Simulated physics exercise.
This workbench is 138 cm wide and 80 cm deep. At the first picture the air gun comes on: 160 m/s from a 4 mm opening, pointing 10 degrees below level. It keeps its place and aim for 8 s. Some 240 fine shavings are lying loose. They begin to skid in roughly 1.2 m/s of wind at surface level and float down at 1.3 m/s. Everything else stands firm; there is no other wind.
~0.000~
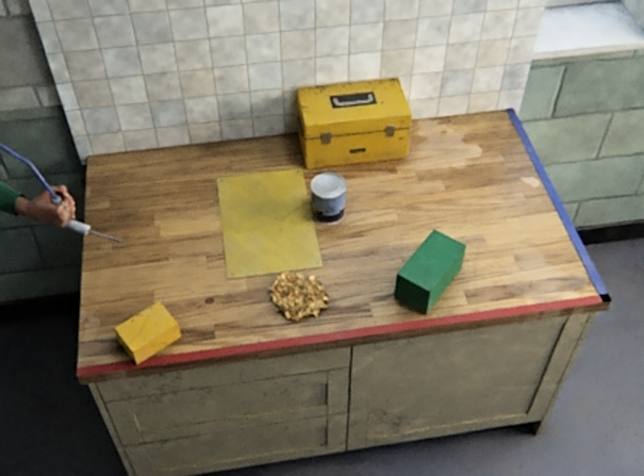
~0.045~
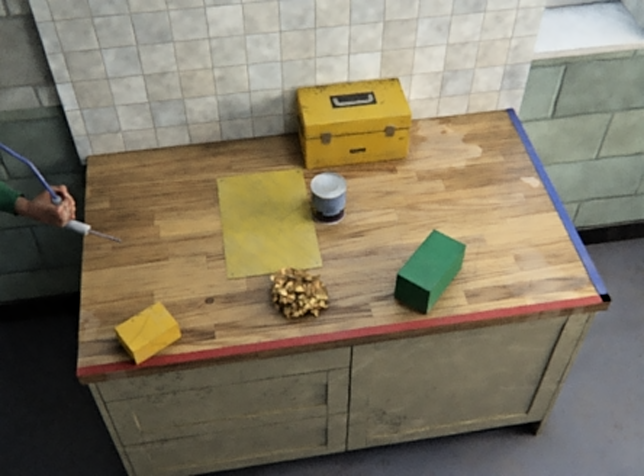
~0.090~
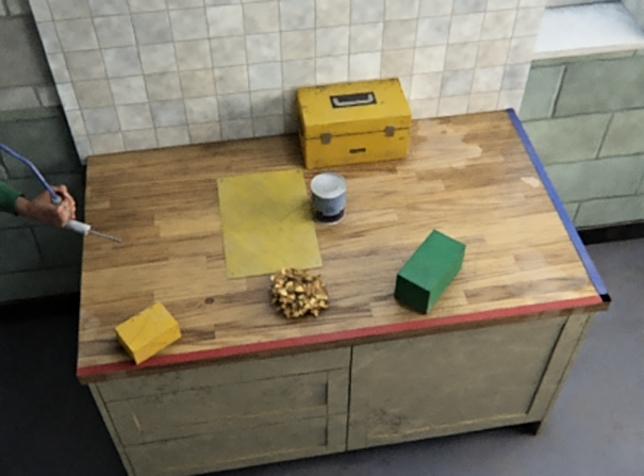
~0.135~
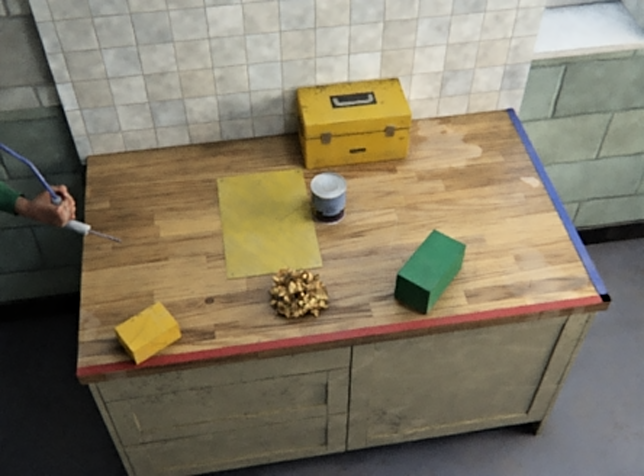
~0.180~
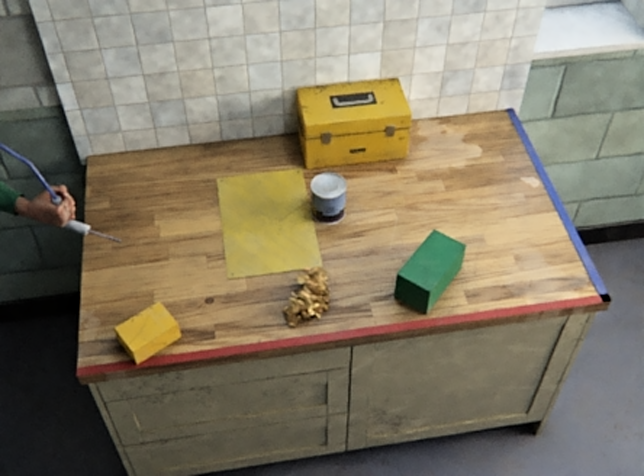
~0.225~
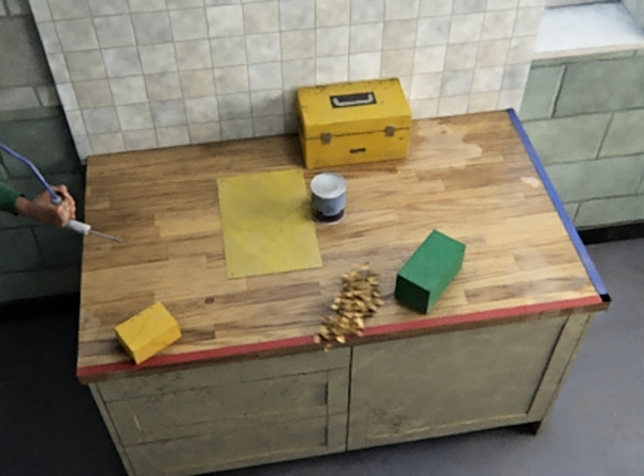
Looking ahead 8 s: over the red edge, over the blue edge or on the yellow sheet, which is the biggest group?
The red one.
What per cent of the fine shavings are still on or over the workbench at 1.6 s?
Some 10 per cent.
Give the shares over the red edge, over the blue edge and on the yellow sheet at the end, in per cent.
Roughly 80 % red, 20 % blue, 0 % yellow.
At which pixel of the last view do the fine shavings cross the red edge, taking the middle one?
At about (403, 331).
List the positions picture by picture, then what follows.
In the first frame, the middle of the fine shavings is near (298, 297), none has stirred yet and the mouth of the air gun is at (121, 242).
In the second frame, the middle of the fine shavings is near (299, 289), none has stirred yet, the blue edge is centred on (557, 194), the red edge is centred on (354, 338) and the yellow sheet is centred on (267, 221).
In the third frame, the middle of the fine shavings is near (299, 289), none has stirred yet, the top of a tin is at (329, 185) and the top of a block is at (432, 259).
In the fourth frame, the middle of the fine shavings is near (297, 288) and none has stirred yet.
In the fifth frame, the middle of the fine shavings is near (311, 297), the farthest in sight from the air gun is at (326, 309) and about 55 % have left their places.
In the sixth frame, the middle of the fine shavings is near (352, 307), the farthest in sight from the air gun is at (379, 302) and all have left their places.
After 1.6 s, 14 % are on the move or not yet settled, 14 % are over the blue edge, 78 % over the red edge and 0 % on the yellow sheet.
After 2.6 s, 3 % are on the move or not yet settled, 19 % are over the blue edge, 78 % over the red edge and 0 % on the yellow sheet.
After 4.4 s, 3 % are on the move or not yet settled, 19 % are over the blue edge, 78 % over the red edge and 0 % on the yellow sheet.
After 8.0 s, at the end, 20 % are over the blue edge, 78 % over the red edge and 0 % on the yellow sheet.
